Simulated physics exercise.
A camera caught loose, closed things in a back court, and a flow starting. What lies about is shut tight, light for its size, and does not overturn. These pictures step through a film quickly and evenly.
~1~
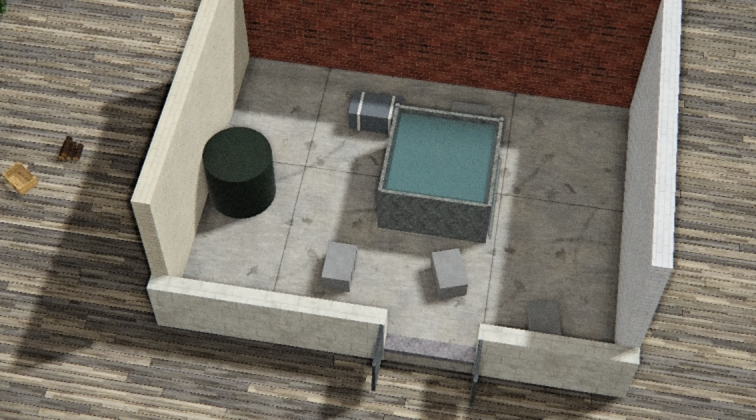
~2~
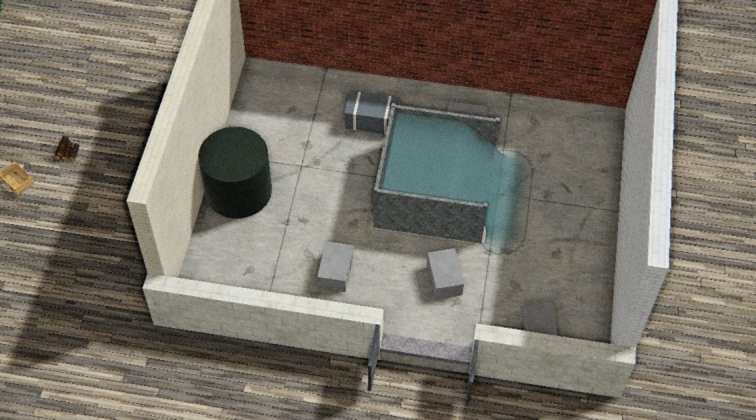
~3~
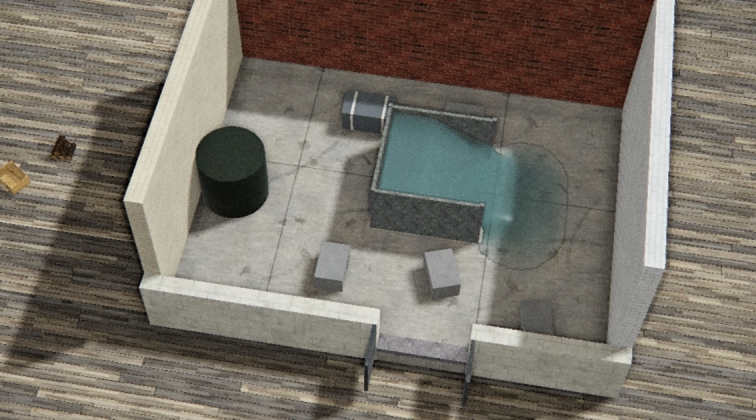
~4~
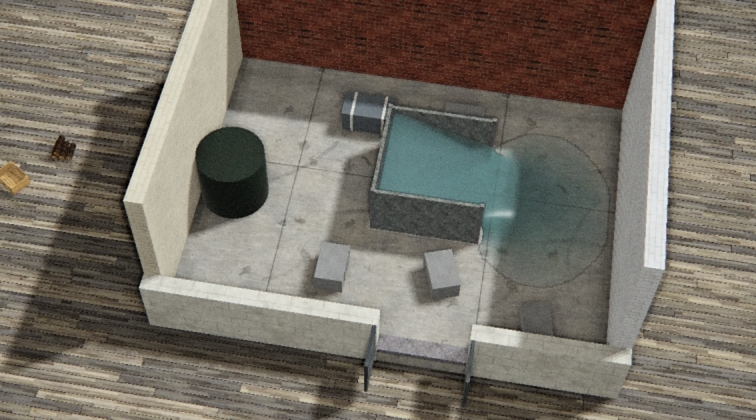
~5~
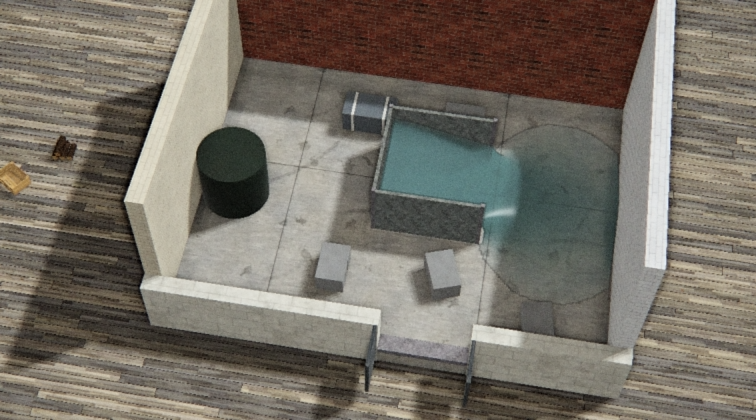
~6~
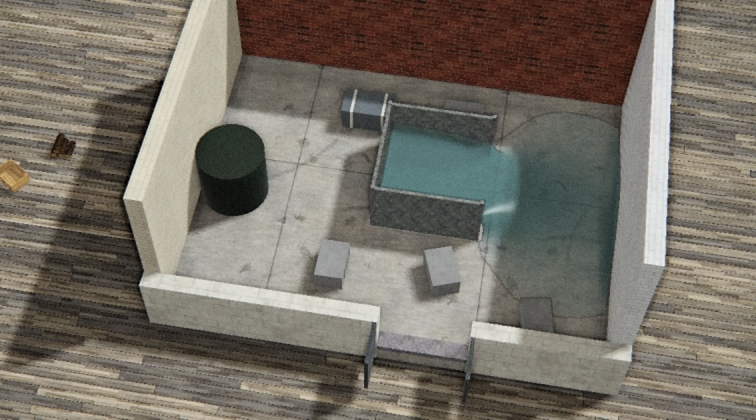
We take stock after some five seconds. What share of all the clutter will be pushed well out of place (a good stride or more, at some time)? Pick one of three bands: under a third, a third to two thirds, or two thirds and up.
Two thirds and up.
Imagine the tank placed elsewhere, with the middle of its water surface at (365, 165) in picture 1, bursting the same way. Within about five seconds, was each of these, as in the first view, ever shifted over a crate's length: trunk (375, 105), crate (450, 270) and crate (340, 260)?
In order: Remained close by, went well off, went well off.
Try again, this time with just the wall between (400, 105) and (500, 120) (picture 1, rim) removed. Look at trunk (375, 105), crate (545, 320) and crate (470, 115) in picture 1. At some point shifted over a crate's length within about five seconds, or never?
The first: Got that far; the second: Got that far; the third: Got that far.
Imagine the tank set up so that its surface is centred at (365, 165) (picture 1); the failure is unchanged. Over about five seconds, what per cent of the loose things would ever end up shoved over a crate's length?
I make it 80 per cent.
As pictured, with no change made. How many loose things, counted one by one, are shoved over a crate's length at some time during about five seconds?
I make it 5 of them.
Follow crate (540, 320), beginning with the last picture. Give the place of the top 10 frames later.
Roughly at pixel (503, 286).
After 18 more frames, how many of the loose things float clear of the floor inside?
The total here is 3.
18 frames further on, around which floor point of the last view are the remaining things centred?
Roughly at (362, 193).
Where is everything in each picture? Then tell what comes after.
A crate at (471, 114) rests on the ground; a crate at (450, 268), on the bottom; 0 of 5 have shifted, in the first frame.
A crate at (467, 114) rests on the ground; a crate at (446, 268), on the bottom; 0 of 5 have shifted, in the second frame.
A crate at (464, 114) rests on the ground; a crate at (442, 268) rests on the ground; 0 of 5 have shifted, in the third frame.
A crate at (464, 114), on the bottom; a crate at (442, 269) rests on the ground; 0 of 5 have shifted, in the fourth frame.
A crate at (465, 114), on the bottom; a crate at (443, 269), on the bottom; 0 of 5 have shifted, in the fifth frame.
A crate at (464, 111) rests on the ground; a crate at (442, 266), on the bottom; 0 of 5 have shifted, in the sixth frame.
A moment on, 0 of 5 are well off their spots; 0 afloat.
Next, 1 of 5 are well off their spots; 0 afloat.
Later, 5 of 5 are well off their spots; 3 afloat.
In the end, 5 of 5 are well off their spots, and 5 have been at some point; 4 afloat.
